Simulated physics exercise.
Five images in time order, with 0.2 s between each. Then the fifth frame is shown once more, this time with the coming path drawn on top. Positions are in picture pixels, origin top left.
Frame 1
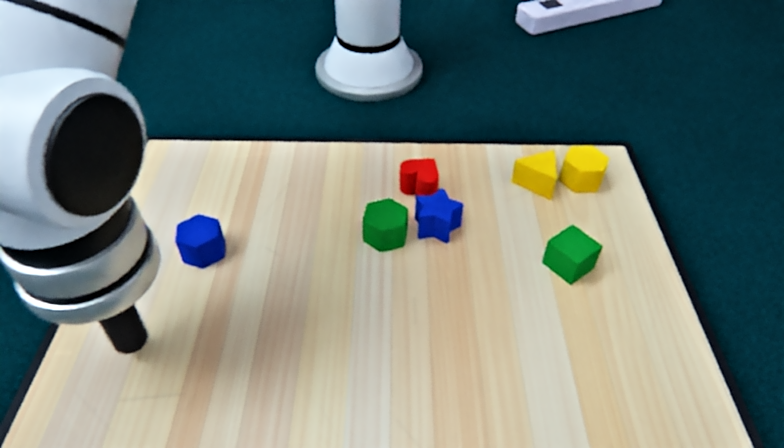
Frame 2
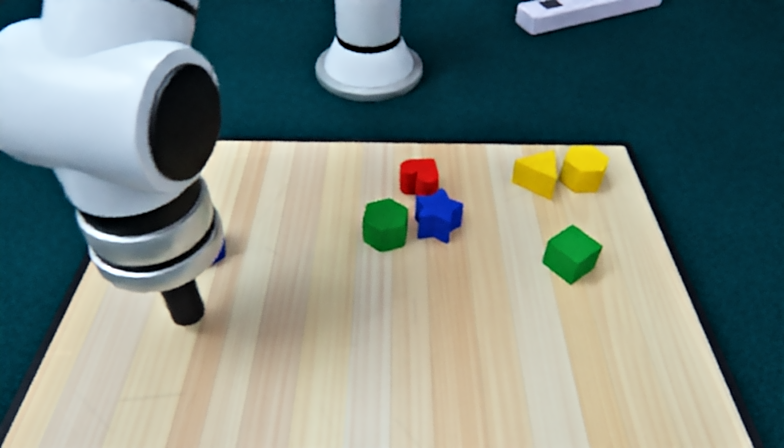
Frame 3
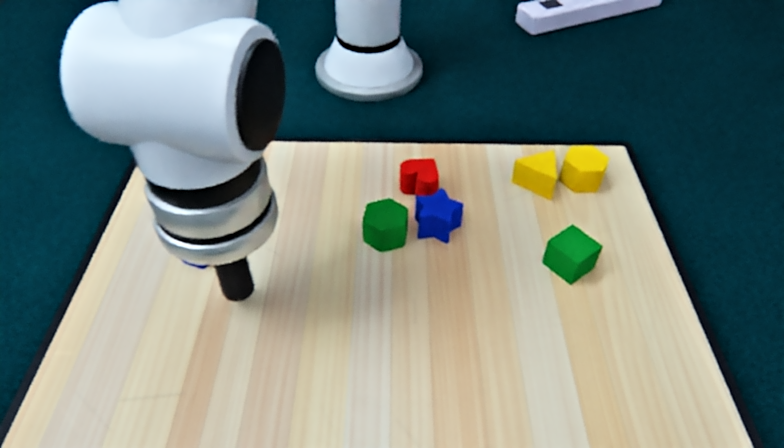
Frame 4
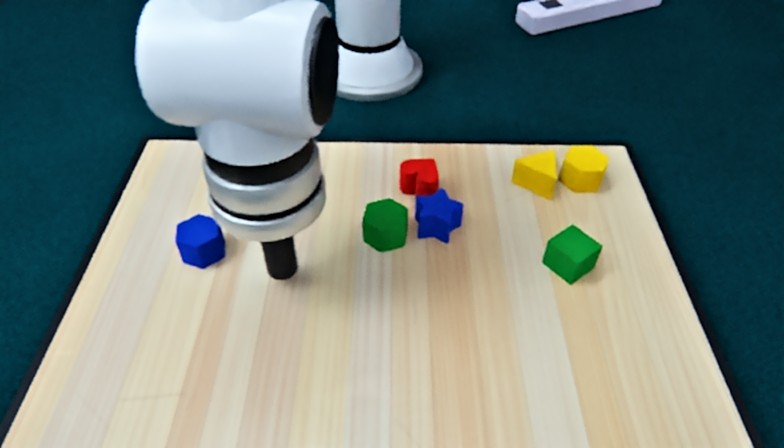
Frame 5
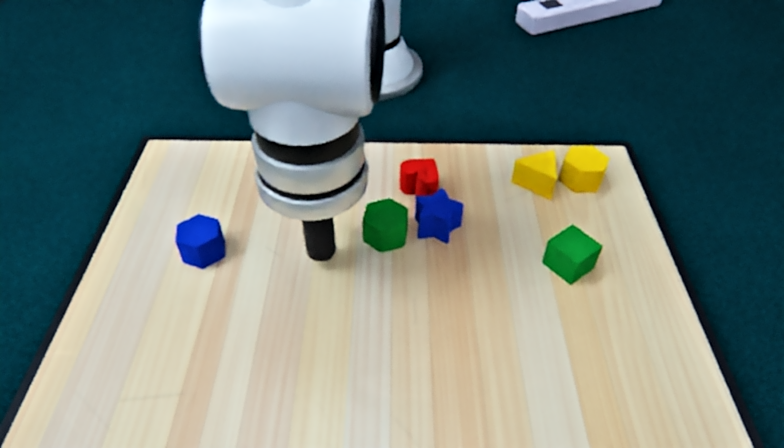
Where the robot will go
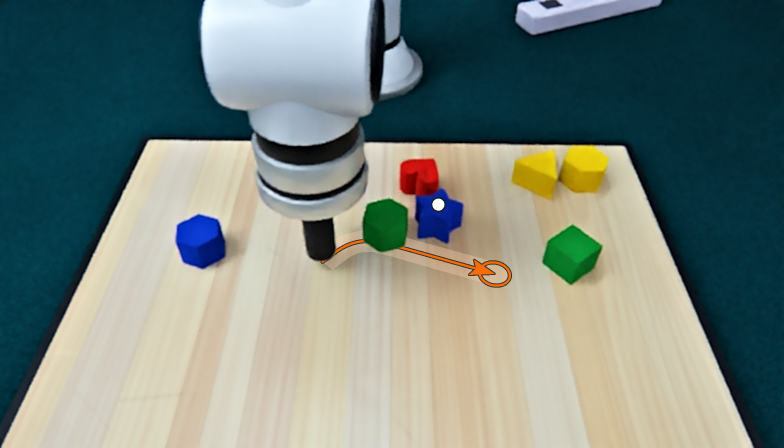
A robot arm moves its black rod rightward across the board past the blue hexagon.
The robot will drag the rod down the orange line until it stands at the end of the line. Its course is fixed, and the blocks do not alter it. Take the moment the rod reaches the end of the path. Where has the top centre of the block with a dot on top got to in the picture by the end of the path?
Most likely (480, 189).
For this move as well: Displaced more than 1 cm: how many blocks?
Count: 2.
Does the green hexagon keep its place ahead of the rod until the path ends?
Short answer: No.
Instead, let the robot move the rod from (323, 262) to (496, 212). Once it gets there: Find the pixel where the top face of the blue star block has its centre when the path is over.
Roughly at (520, 177).
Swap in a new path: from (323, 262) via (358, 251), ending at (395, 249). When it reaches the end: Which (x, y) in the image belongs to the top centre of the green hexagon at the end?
I'd say the green hexagon ends with its top centre at (408, 203).
Path on the board, from (323, 262) through (376, 241) and (434, 257) to (495, 274); the dot is on the blue star block.
What follows on the original path. One third of the way, rod (376, 231); green hexagon (412, 210); blue star block (450, 202).
Two thirds of the way, rod (435, 247); green hexagon (459, 215), turned 45° anticlockwise; blue star block (477, 192), turned 50° anticlockwise.
At the end, rod (497, 264); green hexagon (476, 217), turned 75° anticlockwise; blue star block (480, 189), turned 65° anticlockwise; green square block in place.
